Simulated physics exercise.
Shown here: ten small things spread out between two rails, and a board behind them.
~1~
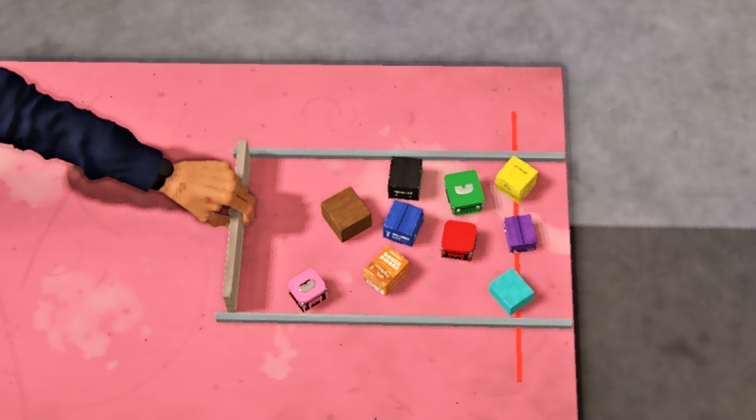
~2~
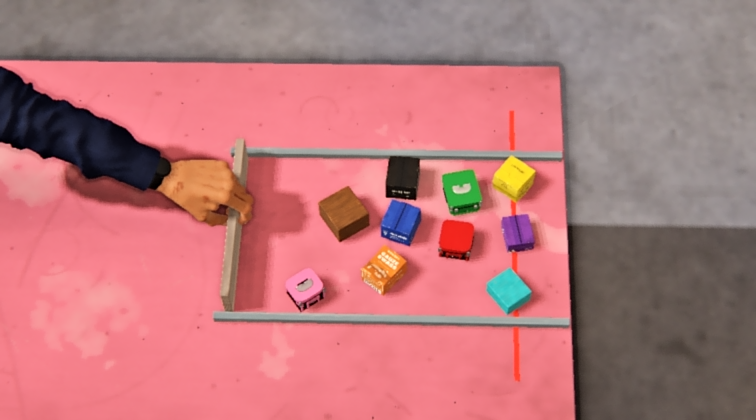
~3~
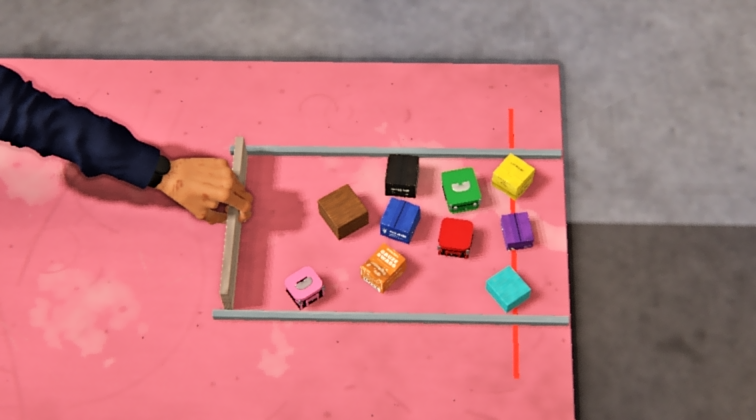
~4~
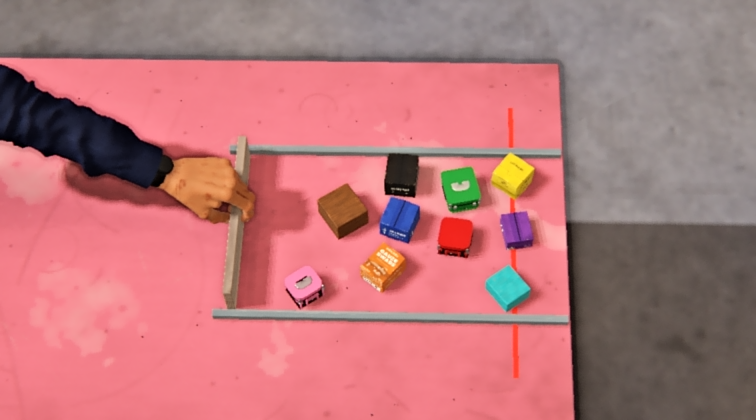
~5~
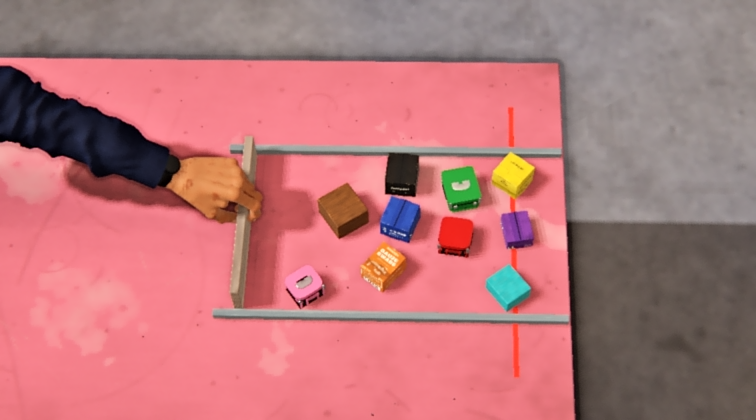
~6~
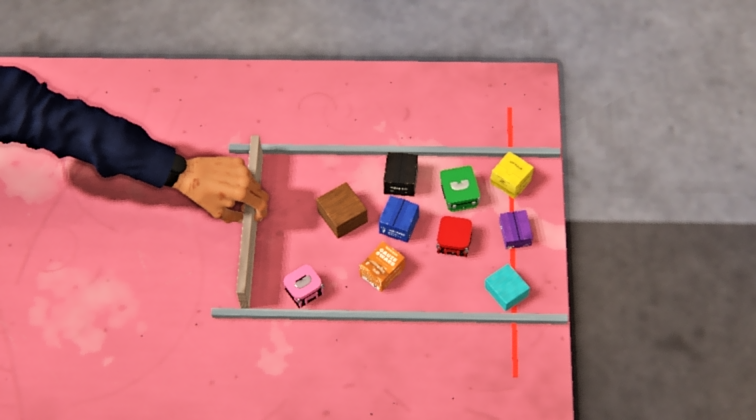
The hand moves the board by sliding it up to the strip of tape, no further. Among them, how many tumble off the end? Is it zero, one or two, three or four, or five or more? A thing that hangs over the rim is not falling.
From what happens, the ones that come off the end make three or four in total.
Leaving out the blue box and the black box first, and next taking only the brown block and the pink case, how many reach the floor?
The count is 1 in one try and 2 in the other, in that order.
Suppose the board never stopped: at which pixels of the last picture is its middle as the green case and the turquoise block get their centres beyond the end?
Near (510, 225), then near (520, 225).
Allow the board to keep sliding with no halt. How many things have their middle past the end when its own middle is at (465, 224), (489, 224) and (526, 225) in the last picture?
Past-the-end tally - position 1: 1, position 2: 3, position 3: 6.
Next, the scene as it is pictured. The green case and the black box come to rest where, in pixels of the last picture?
The green case finishes at (562, 192); the black box finishes at (527, 175).
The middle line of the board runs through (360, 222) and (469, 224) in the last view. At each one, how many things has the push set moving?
Moved so far: 4, later 10.
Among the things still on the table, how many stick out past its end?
As for overhanging, the count is 3.
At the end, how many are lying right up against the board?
The count in contact is 4.
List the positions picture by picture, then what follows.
In the first picture, purple box (520, 234); yellow box (516, 180); turquoise block (511, 292); board (237, 225); tape (517, 239).
In the second picture, yellow box (514, 179); blue box (401, 223).
In the third picture, turquoise block (508, 289); board (234, 222).
In the fourth picture, purple box (517, 230); orange box (383, 268).
In the fifth picture, yellow box (513, 176); green case (461, 190).
In the sixth picture, purple box (516, 229); yellow box (512, 175); turquoise block (507, 288); board (250, 221); tape (512, 234).
Early on, none off yet; purple box at rest near (516, 229); yellow box at rest near (512, 175); turquoise block at rest near (507, 288).
A while later, none off yet; purple box travelled about its own width near (547, 231); yellow box moving near (520, 175); turquoise block at rest near (507, 288).
Finally, the number that fall off is three or four; lost, red case, yellow box and purple box.
